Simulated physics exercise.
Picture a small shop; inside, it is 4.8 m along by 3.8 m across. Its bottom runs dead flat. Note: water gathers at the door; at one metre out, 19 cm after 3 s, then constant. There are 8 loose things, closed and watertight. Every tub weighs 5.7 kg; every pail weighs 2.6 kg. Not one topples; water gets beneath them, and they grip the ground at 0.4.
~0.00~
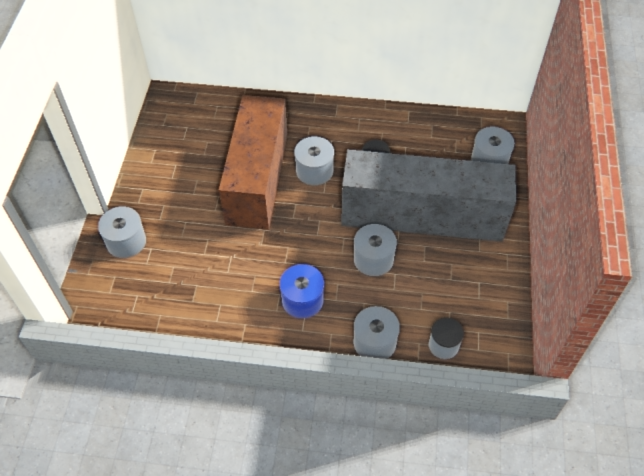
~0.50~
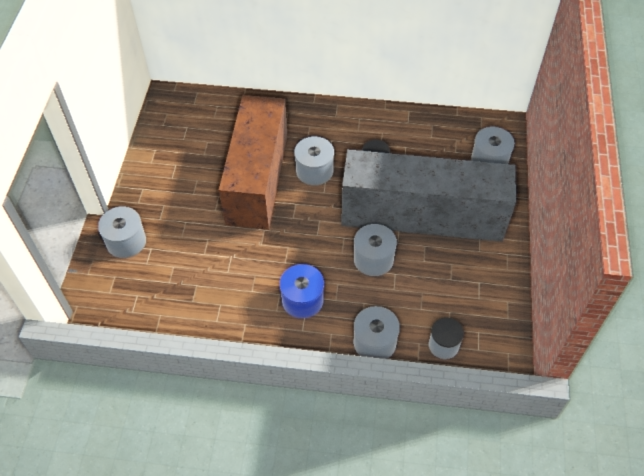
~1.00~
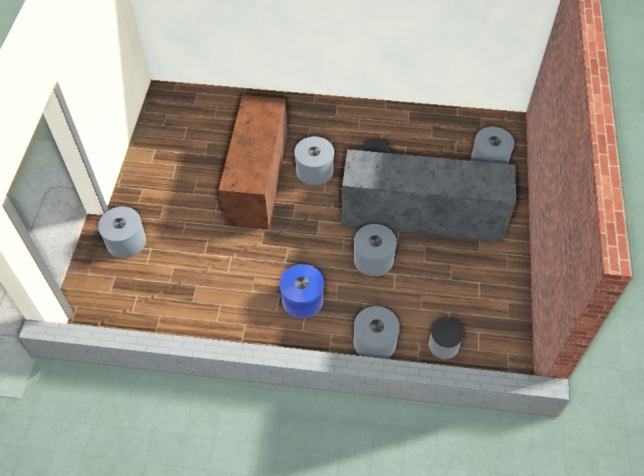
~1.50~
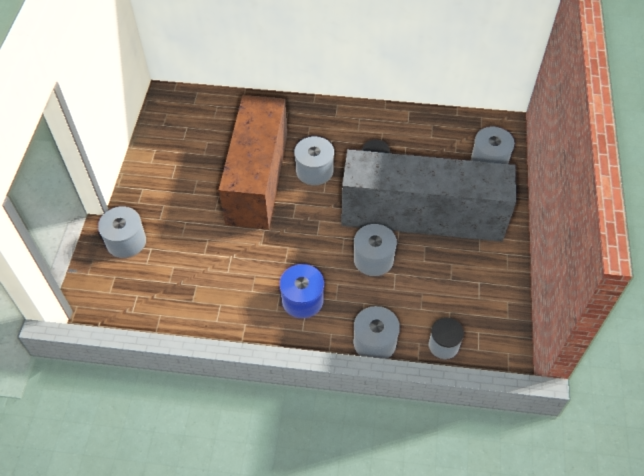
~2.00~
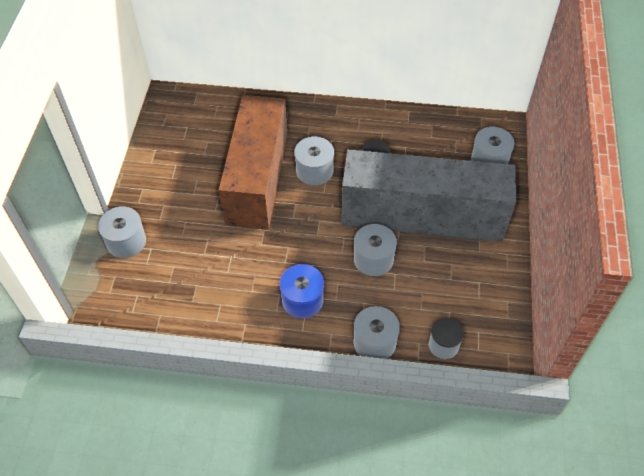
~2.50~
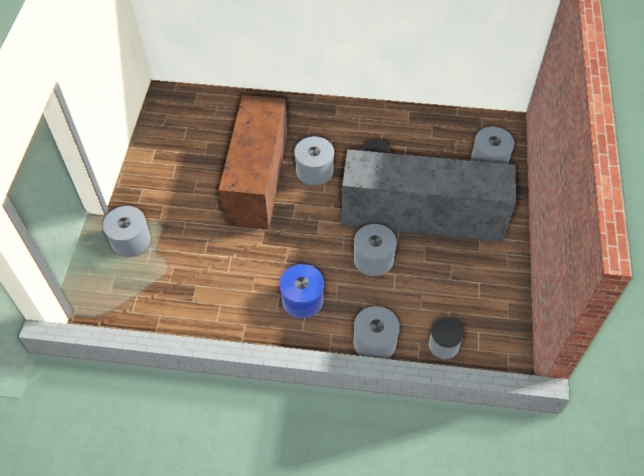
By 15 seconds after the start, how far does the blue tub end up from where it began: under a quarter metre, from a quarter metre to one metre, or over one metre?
Over one metre.
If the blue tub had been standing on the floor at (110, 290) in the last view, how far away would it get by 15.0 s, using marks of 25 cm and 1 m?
It travels far.
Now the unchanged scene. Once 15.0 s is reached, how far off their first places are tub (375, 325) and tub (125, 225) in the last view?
First 140 cm, then 150 cm.
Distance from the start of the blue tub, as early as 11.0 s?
Roughly 80 cm by then.
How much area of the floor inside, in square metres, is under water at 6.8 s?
About 13 m2.
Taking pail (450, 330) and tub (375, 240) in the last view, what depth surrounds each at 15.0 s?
Some 15 cm at the first, some 13 cm at the second.
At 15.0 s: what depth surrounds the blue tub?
About 9 cm.
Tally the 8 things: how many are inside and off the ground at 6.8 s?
Total: 5.
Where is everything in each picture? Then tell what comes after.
The first frame shows the blue tub at (302, 283) rests on the ground; water covers 0.0 m2; 0 of 8 have shifted.
The second frame shows the blue tub at (302, 283), on the bottom; 0.0 m2 under water; 0 of 8 have shifted.
The third frame shows the blue tub at (302, 283), on the bottom; 0.0 m2 under water; 0 of 8 have shifted.
The fourth frame shows the blue tub at (302, 283), on the bottom; water covers 0.0 m2; 0 of 8 have shifted.
The fifth frame shows the blue tub at (302, 283) rests on the ground; water covers 0.1 m2; 0 of 8 have shifted.
The sixth frame shows the blue tub at (302, 283), on the bottom; 0.6 m2 under water; 1 of 8 have shifted.
After 3.5 s the blue tub is near (302, 283), 0.0 m from its start, aground; 0 afloat.
After 6.8 s the blue tub is near (475, 247), 1.8 m from its start, afloat; 5 afloat.
After 11.0 s the blue tub is near (327, 215), 0.8 m from its start, afloat; 8 afloat.
After 15.0 s the blue tub is near (248, 92), 2.7 m from its start, afloat; 8 afloat.
